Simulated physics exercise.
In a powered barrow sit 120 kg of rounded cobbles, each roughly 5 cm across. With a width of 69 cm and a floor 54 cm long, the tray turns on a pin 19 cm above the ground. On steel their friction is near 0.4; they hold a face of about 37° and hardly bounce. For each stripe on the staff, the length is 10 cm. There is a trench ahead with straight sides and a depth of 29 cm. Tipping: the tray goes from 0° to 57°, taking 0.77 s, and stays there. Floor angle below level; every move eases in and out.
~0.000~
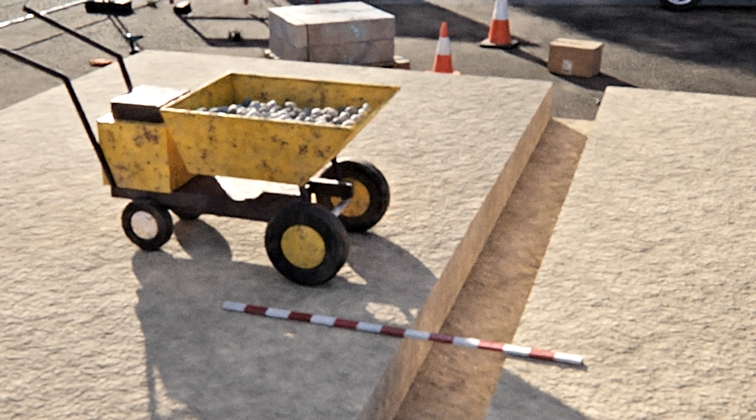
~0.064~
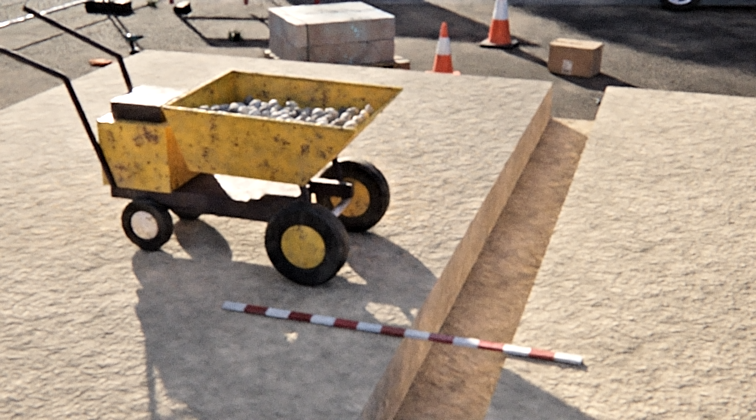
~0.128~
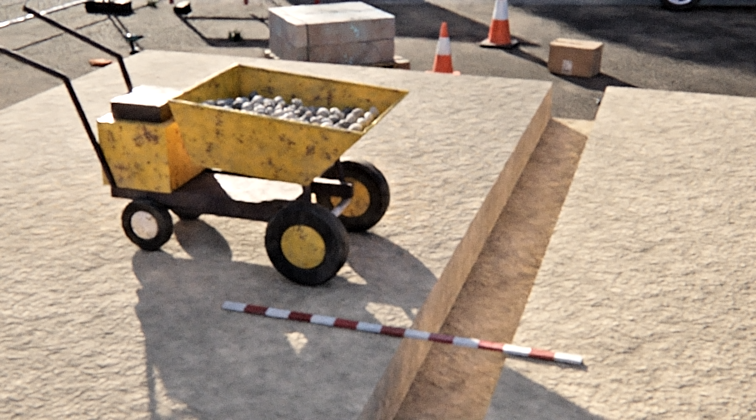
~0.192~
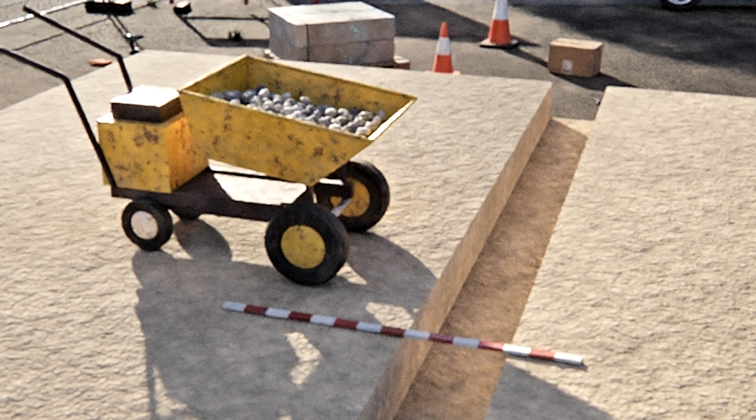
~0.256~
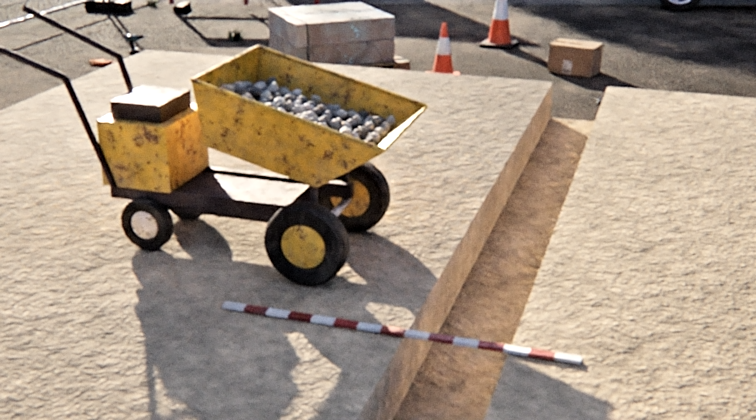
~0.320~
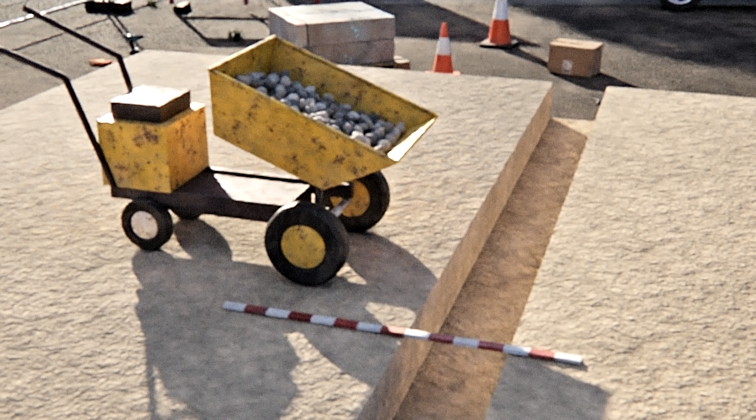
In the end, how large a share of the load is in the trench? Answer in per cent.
A share of roughly 68 %.
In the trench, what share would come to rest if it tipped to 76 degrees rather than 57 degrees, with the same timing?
Share in trench: Approx. 95%.
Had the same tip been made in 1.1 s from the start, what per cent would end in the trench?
Estimate: About 75 %.
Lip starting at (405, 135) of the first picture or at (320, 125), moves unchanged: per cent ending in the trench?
About 35 per cent from the first spot, about 70 from the second.
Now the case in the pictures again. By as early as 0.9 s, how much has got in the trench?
Approx. 5 % of the load.
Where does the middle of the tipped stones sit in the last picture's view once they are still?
I'd point somewhere around (493, 324).
After 0.6 s the floor is at 48°; 100 % in the tray; the foremost stones are at (419, 188).
After 0.9 s the floor is at 57°; 96 % in the tray, 4 % in the trench; the foremost stones are at (479, 227).
After 1.2 s the floor is at 57°; 59 % in the tray, 37 % in the trench, 4 % past the trench; the foremost stones are at (571, 287).
After 3.2 s the floor is at 57°; 27 % in the tray, 68 % in the trench, 5 % past the trench; the foremost stones are at (682, 306).
